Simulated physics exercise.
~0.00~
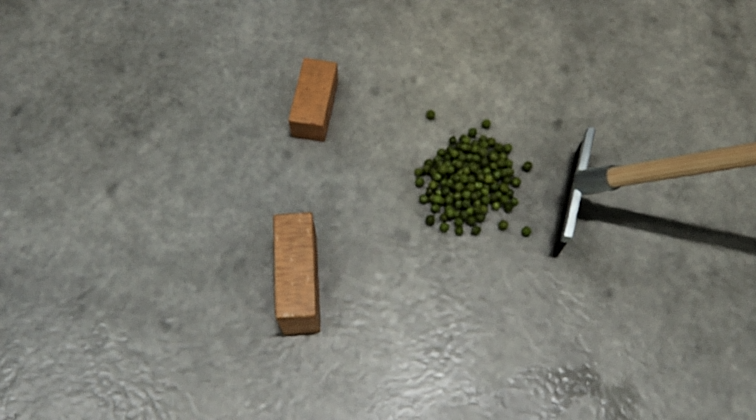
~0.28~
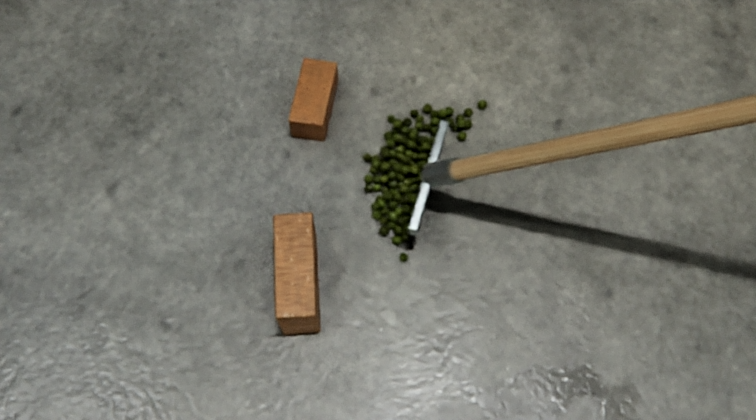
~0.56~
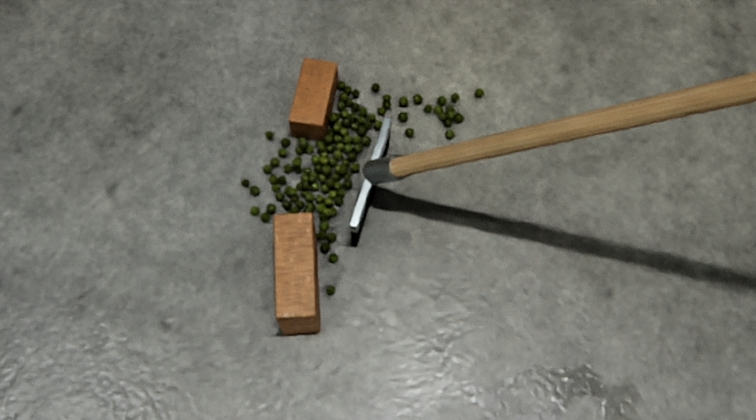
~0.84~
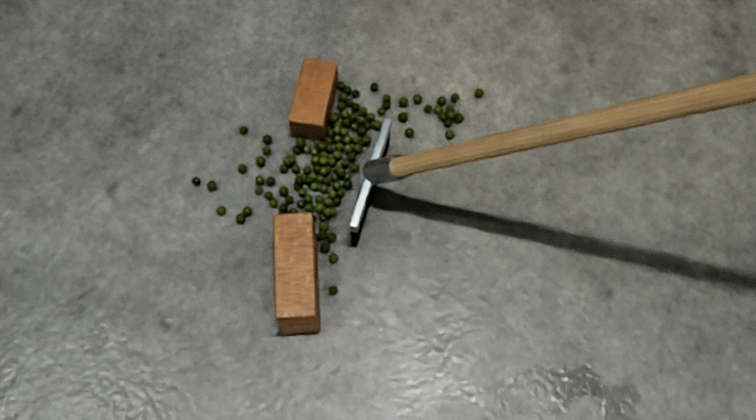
A squeegee with a wooden handle reaches in from the right over a grey concrete floor, seen from above, its blade standing beside a loose pile of small dark green olives. To the left, two reddish-brown blocks lie apart, one above the other, with a gap between them. The blade moves left, pushing the olives into a bunched heap, then presses them up against the blocks, while a few stray behind near its upper end. It stops short of the gap as some olives roll through and scatter beyond, but most remain crowded between the blade and the blocks.
